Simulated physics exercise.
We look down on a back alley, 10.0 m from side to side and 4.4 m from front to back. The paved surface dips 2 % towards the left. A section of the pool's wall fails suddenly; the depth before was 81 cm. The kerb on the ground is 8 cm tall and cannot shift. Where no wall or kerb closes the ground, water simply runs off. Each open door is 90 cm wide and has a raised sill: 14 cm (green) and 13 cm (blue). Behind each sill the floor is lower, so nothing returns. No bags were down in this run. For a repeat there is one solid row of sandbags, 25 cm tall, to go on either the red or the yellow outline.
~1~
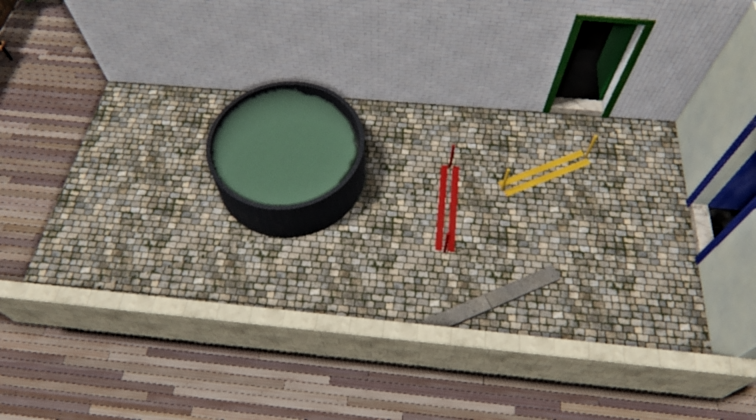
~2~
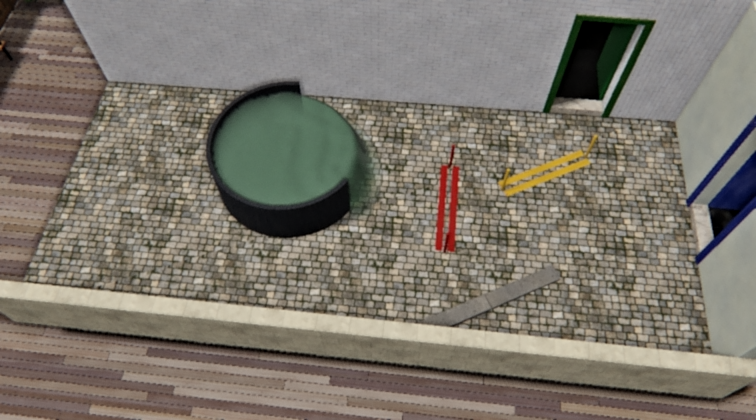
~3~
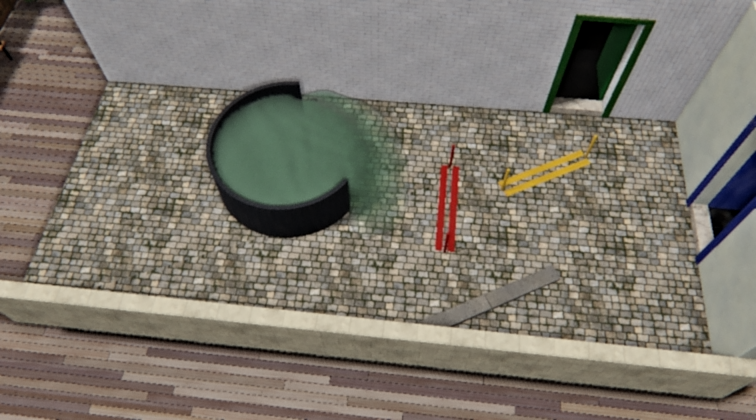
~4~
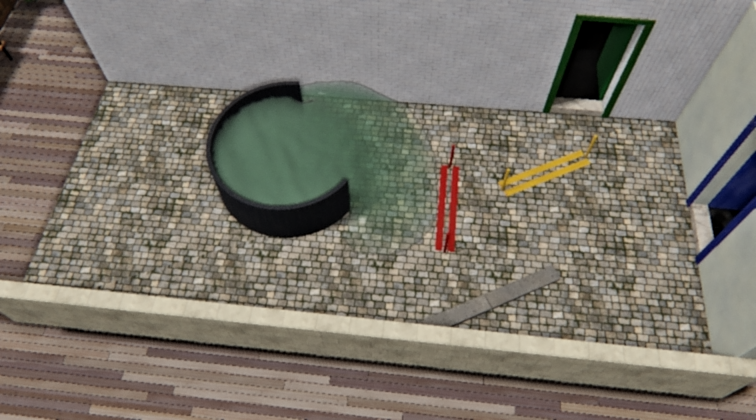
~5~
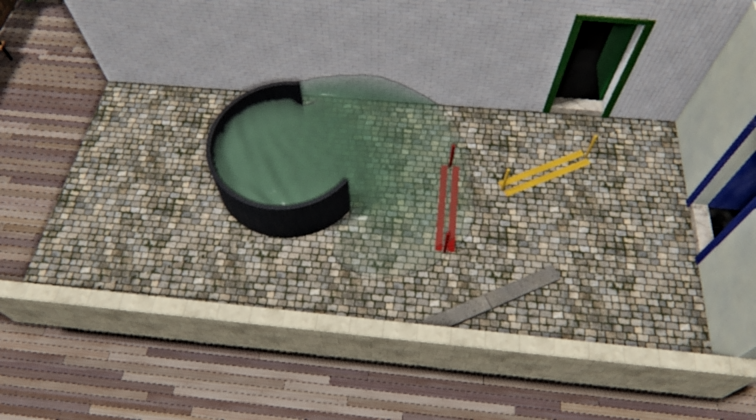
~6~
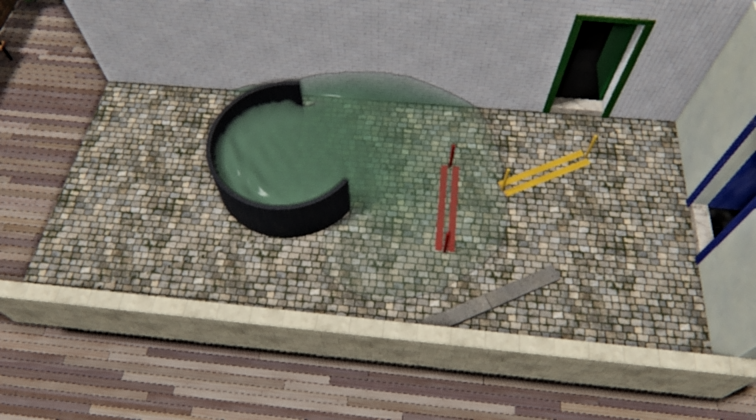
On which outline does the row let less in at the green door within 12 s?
Lay them on the red one.
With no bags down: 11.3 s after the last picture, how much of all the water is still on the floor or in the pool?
Roughly 70 in a hundred.
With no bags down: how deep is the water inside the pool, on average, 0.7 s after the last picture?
About 37 cm.
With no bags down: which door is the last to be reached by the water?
It is the blue one.
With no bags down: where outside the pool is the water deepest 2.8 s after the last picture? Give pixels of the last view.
Near (709, 370).
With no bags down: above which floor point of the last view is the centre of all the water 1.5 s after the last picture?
Near (425, 162).
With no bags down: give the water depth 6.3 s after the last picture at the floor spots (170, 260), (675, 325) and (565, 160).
In that order: 5, 10 and 8 cm.
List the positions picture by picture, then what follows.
In the first frame, the pool at (286, 144) is whole and still, 81 cm deep.
In the second frame, the front is at (362, 216), 1.3 m from the gap at (356, 141); 0.6 m2 of floor is under water; 81 cm left at the back of the pool.
In the third frame, the front is at (387, 228), 1.6 m from the gap at (356, 143); 2.2 m2 of floor is under water; 81 cm left at the back of the pool.
In the fourth frame, the front is at (400, 246), 2.0 m from the gap at (356, 145); 4.0 m2 of floor is under water; 81 cm left at the back of the pool.
In the fifth frame, the front is at (422, 265), 2.4 m from the gap at (356, 145); 6.5 m2 of floor is under water; 76 cm left at the back of the pool.
In the sixth frame, the front is at (493, 247), 2.9 m from the gap at (356, 145); 8.8 m2 of floor is under water; 63 cm left at the back of the pool.
Then, 0.7 s after the last picture water covers 50 % of the floor and is deepest (42 cm) near (342, 100) in the run without bags; in at the green door, 0 L with no bags, 0 L with the row on red, 0 L on yellow.
Then, 1.5 s after the last picture water covers 65 % of the floor and is deepest (48 cm) near (671, 124) in the run without bags; in at the green door, 0 L with no bags, 1 L with the row on red, 0 L on yellow.
Then, 2.8 s after the last picture water covers 65 % of the floor and is deepest (38 cm) near (709, 370) in the run without bags; in at the green door, 0 L with no bags, 3 L with the row on red, 79 L on yellow.
Then, 6.3 s after the last picture water covers 85 % of the floor and is deepest (26 cm) near (424, 341) in the run without bags; in at the green door, 6 L with no bags, 5 L with the row on red, 96 L on yellow.
Then, 11.3 s after the last picture water covers 95 % of the floor and is deepest (15 cm) near (332, 100) in the run without bags; in at the green door, 6 L with no bags, 5 L with the row on red, 96 L on yellow.
